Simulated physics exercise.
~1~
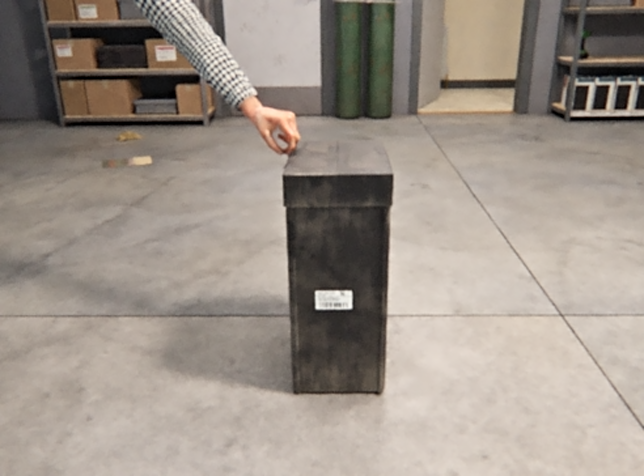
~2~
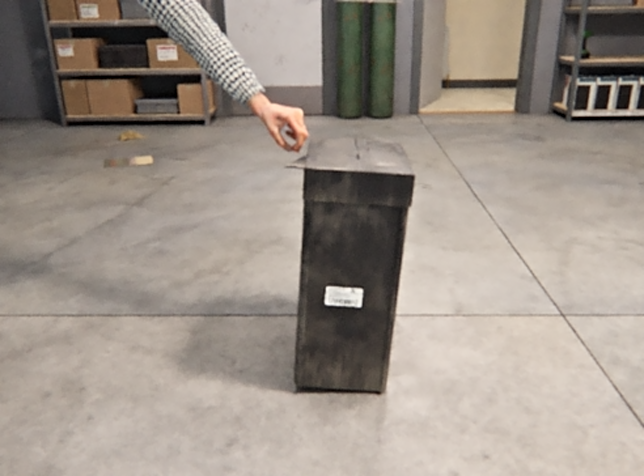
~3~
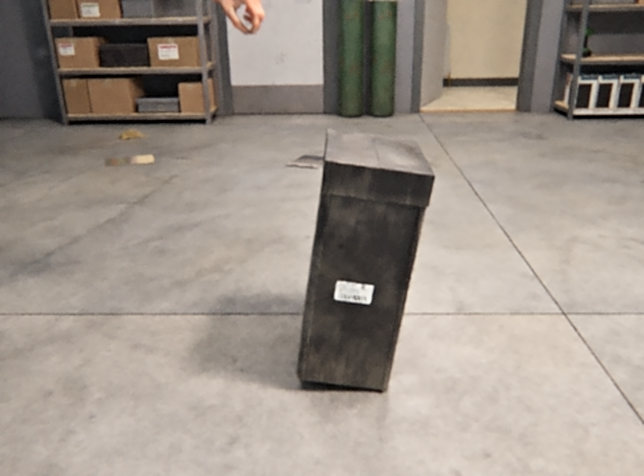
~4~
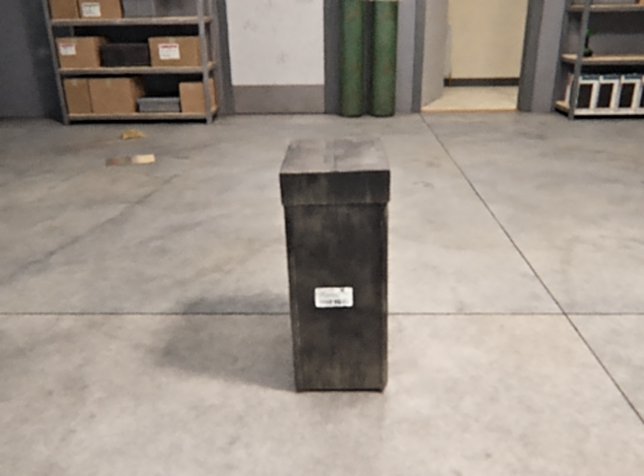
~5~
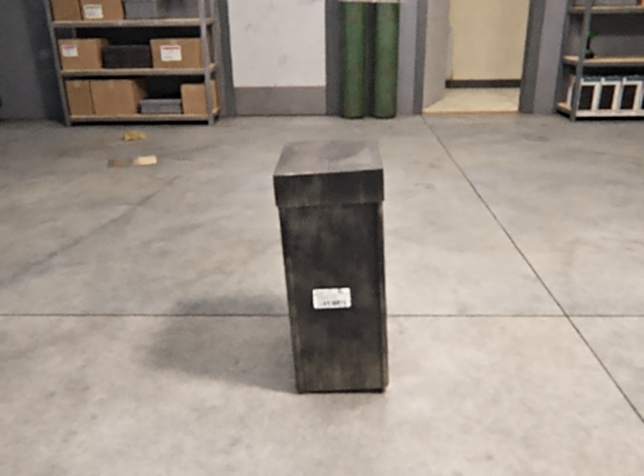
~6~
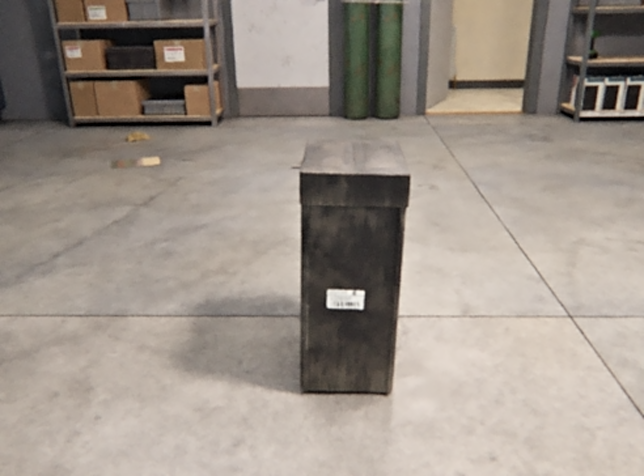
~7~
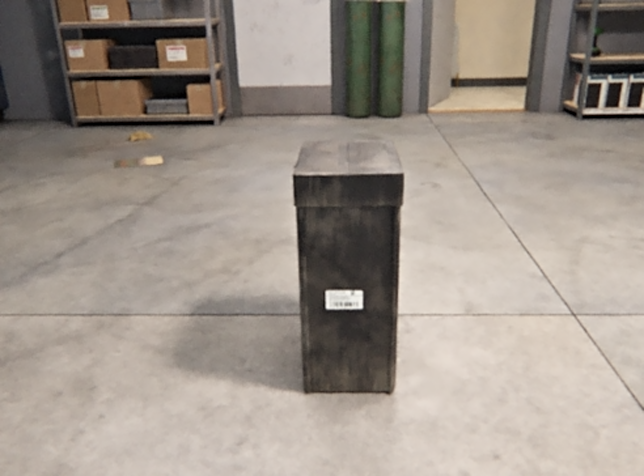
A tall black box with a lid and a white label tipped to the right as a hand at its top let go and drew away, then rocked back left, swayed slightly right again, and ended up standing upright on the concrete floor.
